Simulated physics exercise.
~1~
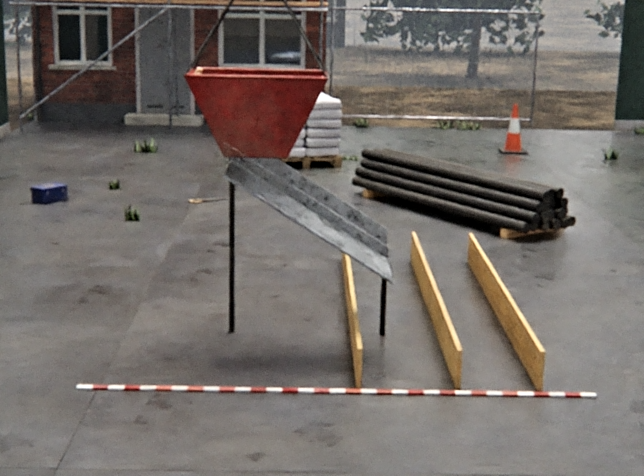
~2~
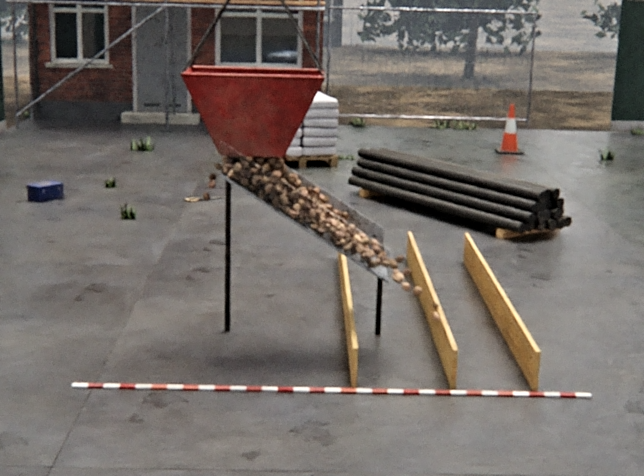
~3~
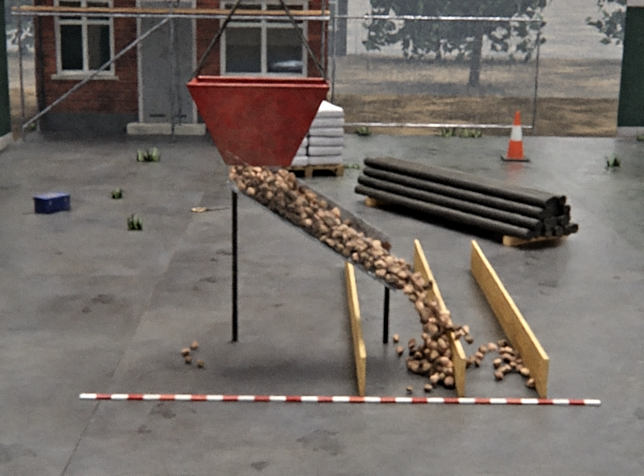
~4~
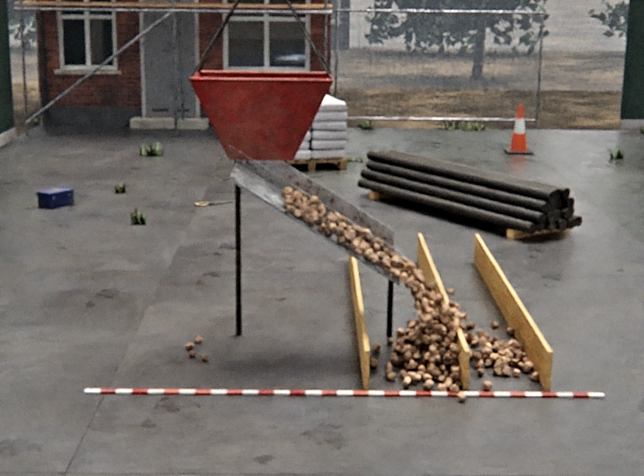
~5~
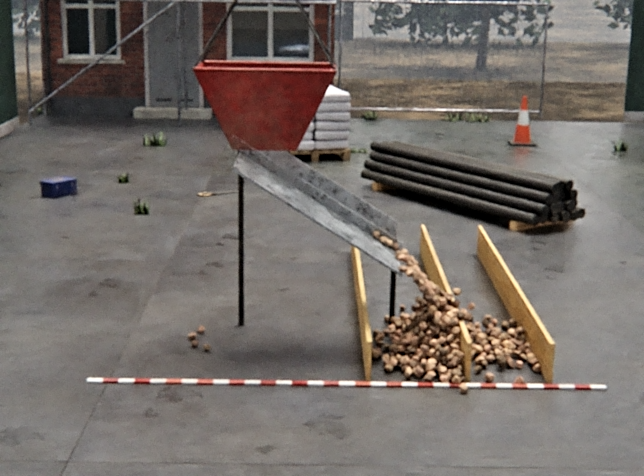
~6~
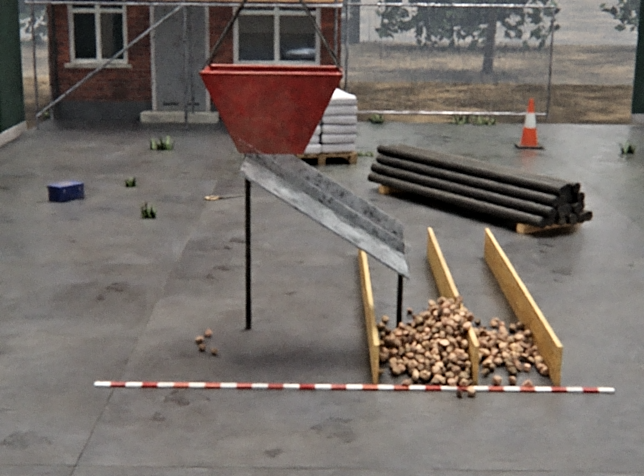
Paved yard with brick building, brown stones sliding from red hopper down steel chute, settling mostly in left bay, fewer in right.
